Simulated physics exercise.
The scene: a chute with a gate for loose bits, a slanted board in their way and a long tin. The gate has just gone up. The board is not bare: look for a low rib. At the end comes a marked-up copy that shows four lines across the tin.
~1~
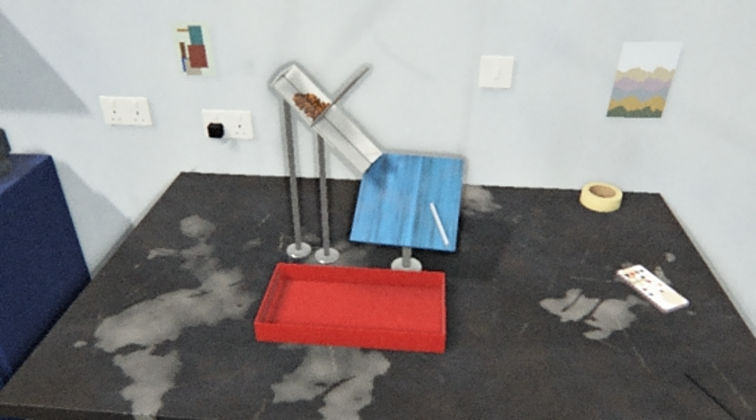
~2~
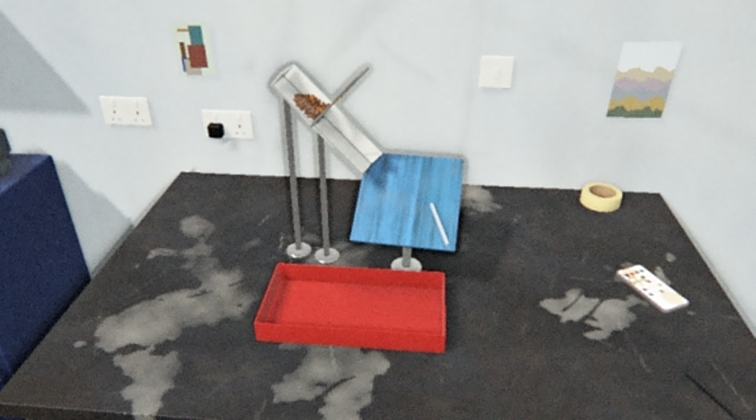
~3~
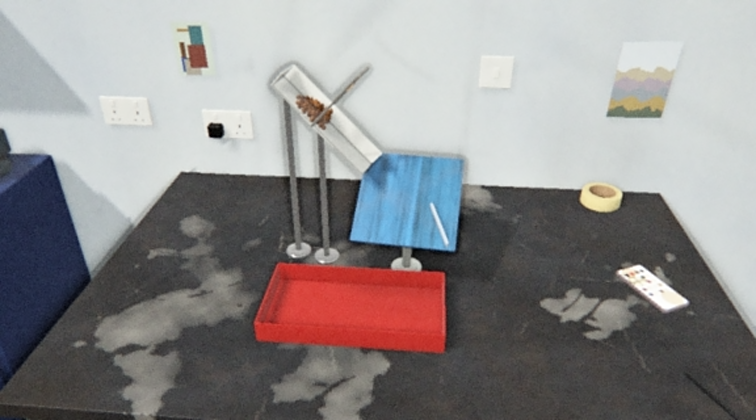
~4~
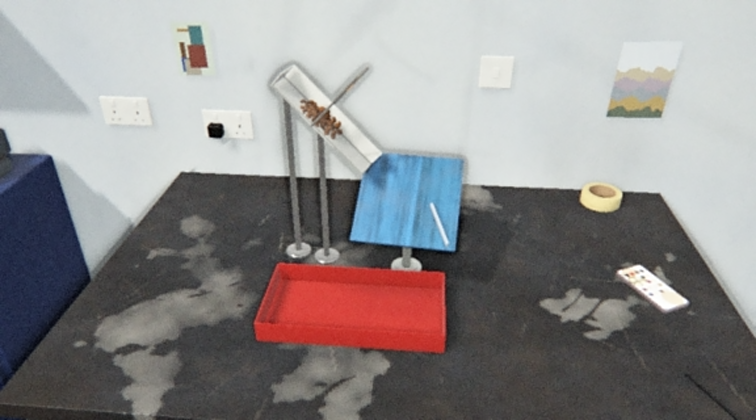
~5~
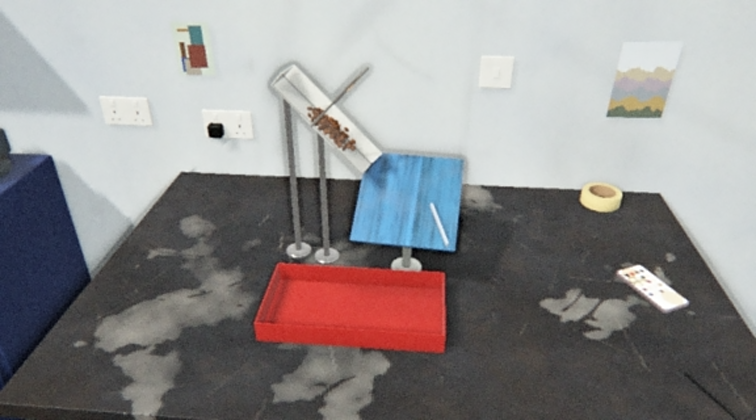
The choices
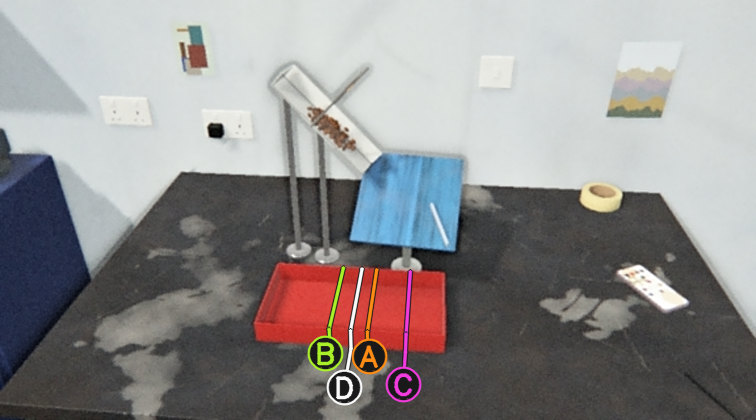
A slanted blue board stood behind a long, empty red tin on a dark, blotchy table, while small brown bits slid and spread partway down a tilted pale chute above it.
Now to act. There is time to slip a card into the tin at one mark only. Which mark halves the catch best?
C works best here.
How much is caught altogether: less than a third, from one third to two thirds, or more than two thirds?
It is more than two thirds.
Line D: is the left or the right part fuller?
More lands on the right.
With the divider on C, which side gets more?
More lands on the right.
On the marked copy, line A crosses the front rim at (367, 330); line B crosses the front rim at (329, 328); line C crosses the front rim at (406, 333); line D crosses the front rim at (350, 329).
If A is chosen, of what is caught, about a tenth on the left of the divider, almost all on the right.
If B is chosen, of what is caught, just a few on the left of the divider, almost all on the right.
If C is chosen, of what is caught, roughly a third on the left of the divider, roughly two thirds on the right.
If D is chosen, of what is caught, just a few on the left of the divider, almost all on the right.
